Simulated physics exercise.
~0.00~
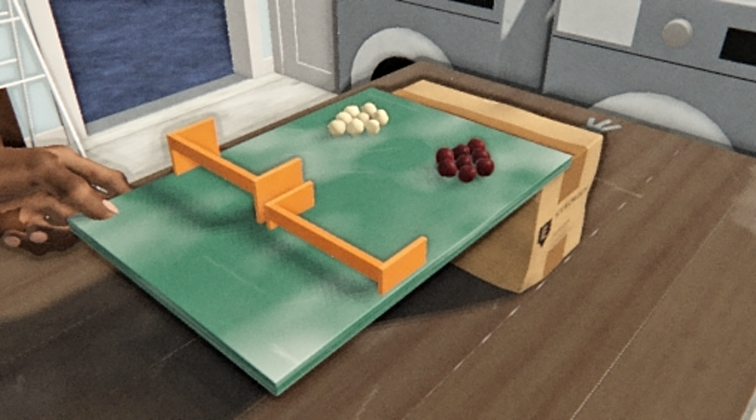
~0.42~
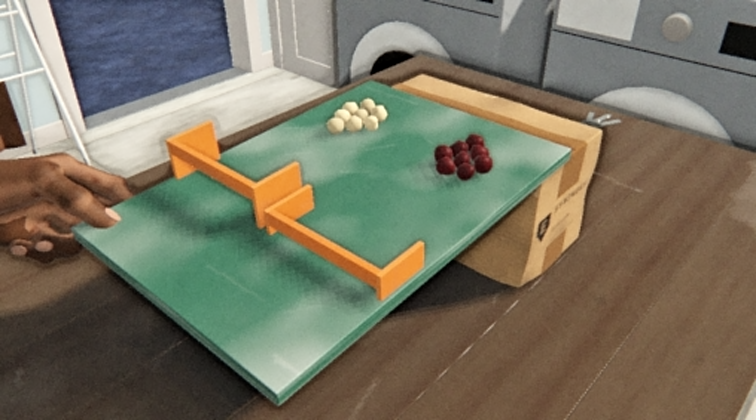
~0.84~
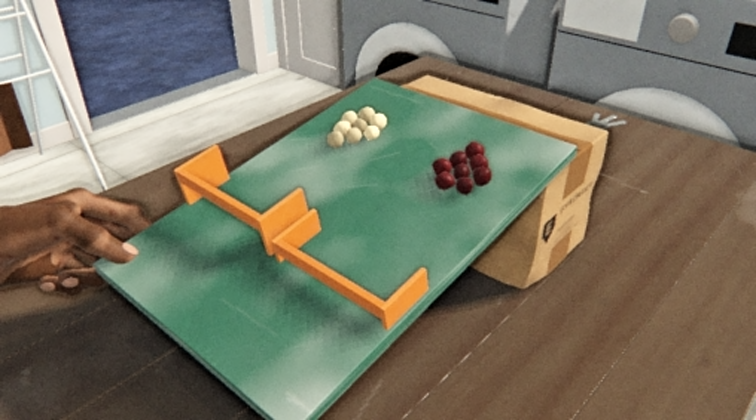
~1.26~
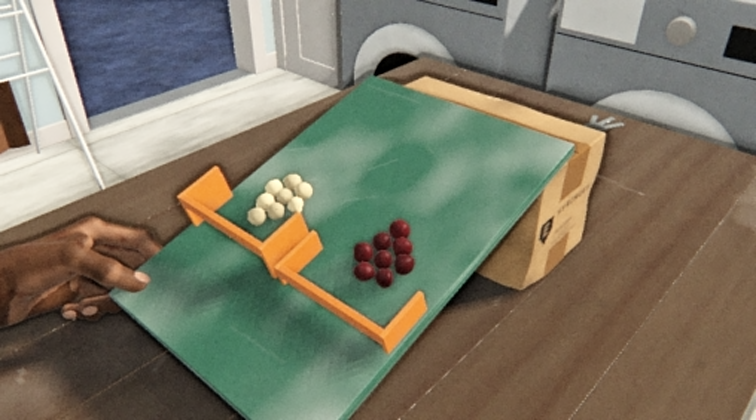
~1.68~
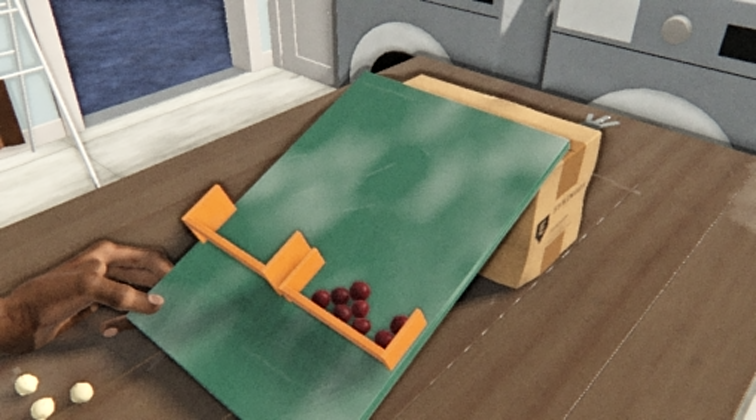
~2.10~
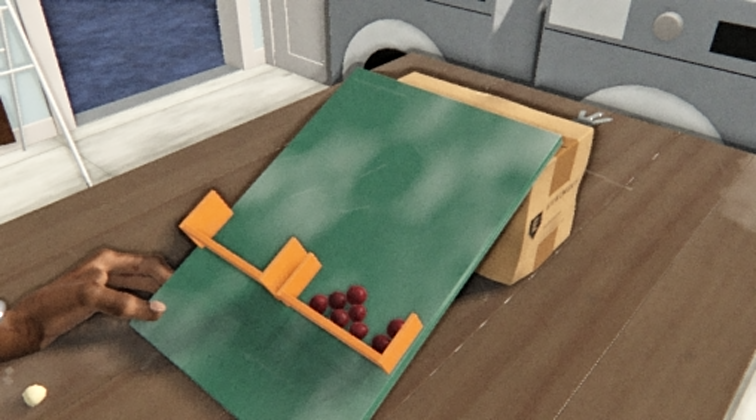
At first, a green board with orange barriers lies nearly flat, one end over a cardboard box, with cream balls and dark red balls clustered on its far part. A hand at the left lowers the near end, and the board begins to slope. Both clusters slide down toward the barriers, still loosely grouped. As the board steepens, the red balls gather against the nearer barrier, while the cream ones get past theirs and appear on the wooden surface at the lower left. Finally, the board rests as a ramp, the red balls held back and one cream ball still in view.
